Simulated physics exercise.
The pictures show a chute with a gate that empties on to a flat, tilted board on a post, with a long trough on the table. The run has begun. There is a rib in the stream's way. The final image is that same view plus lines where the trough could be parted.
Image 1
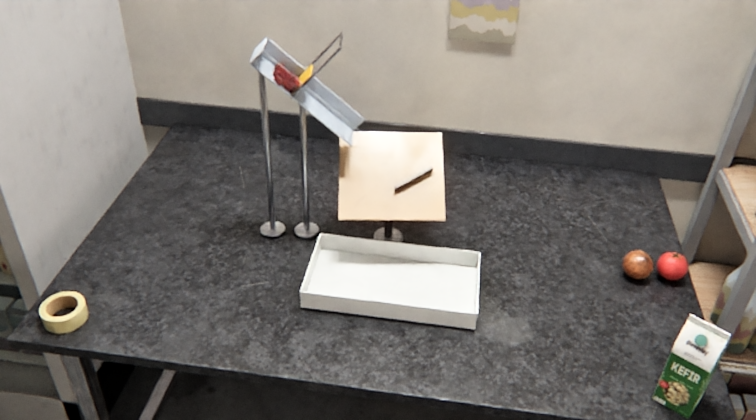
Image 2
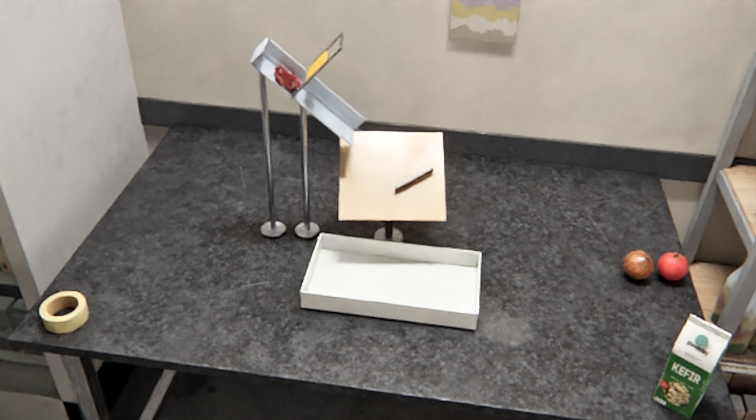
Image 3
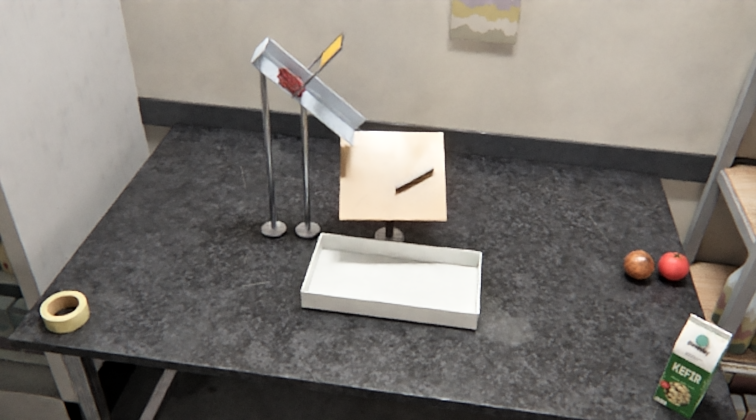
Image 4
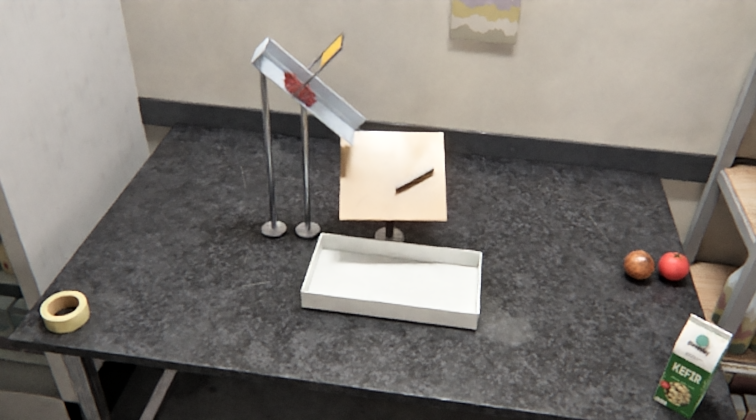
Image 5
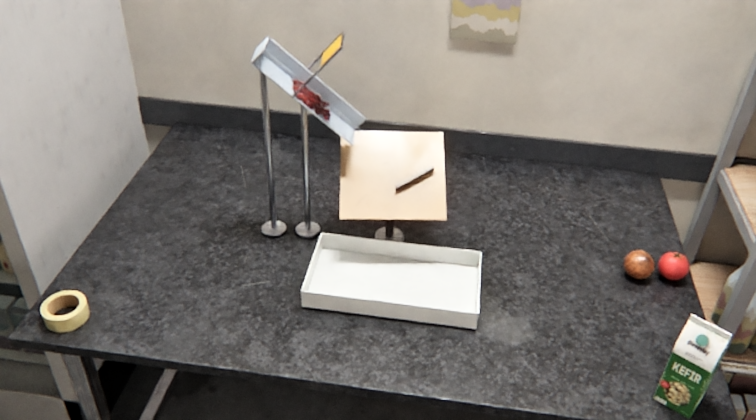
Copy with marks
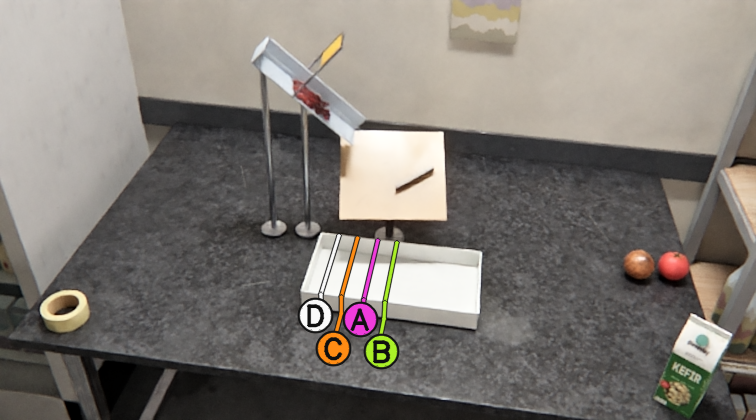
At the start, dark red kidney beans sit behind a yellow gate high in a sloping chute, above a tilted board and an empty white trough. The gate swings up and away to the right, and the beans then slide down the chute to the right, spreading out partway along it.
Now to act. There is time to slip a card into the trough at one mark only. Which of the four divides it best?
Use line B.
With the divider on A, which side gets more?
Right.
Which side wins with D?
The right side.
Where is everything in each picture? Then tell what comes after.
In the first frame, load behind the gate at (289, 78), kidney beans; lip of the chute at (352, 138), sloping fairly steeply.
In the second frame, middle of the board at (392, 175), tilted fairly steeply; middle of its low edge at (393, 220); of its high edge at (391, 132).
In the third frame, front corners of the trough at (302, 291) and (478, 313), empty; front of the load at (303, 87).
In the fourth frame, middle of the load at (299, 90); its front at (314, 100), about a quarter of the way to the lip; rib from (434, 167) to (397, 187).
In the fifth frame, middle of the load at (308, 98); its front at (329, 115), about half of the way to the lip.
On the marked copy, line A crosses the front rim at (363, 298); line B crosses the front rim at (385, 301); line C crosses the front rim at (341, 296); line D crosses the front rim at (321, 293).
With A, of what is caught, a small part on the left of the divider, nearly all on the right.
With B, of what is caught, about half on the left of the divider, about half on the right.
With C, of what is caught, none on the left of the divider, all on the right.
With D, of what is caught, none on the left of the divider, all on the right.
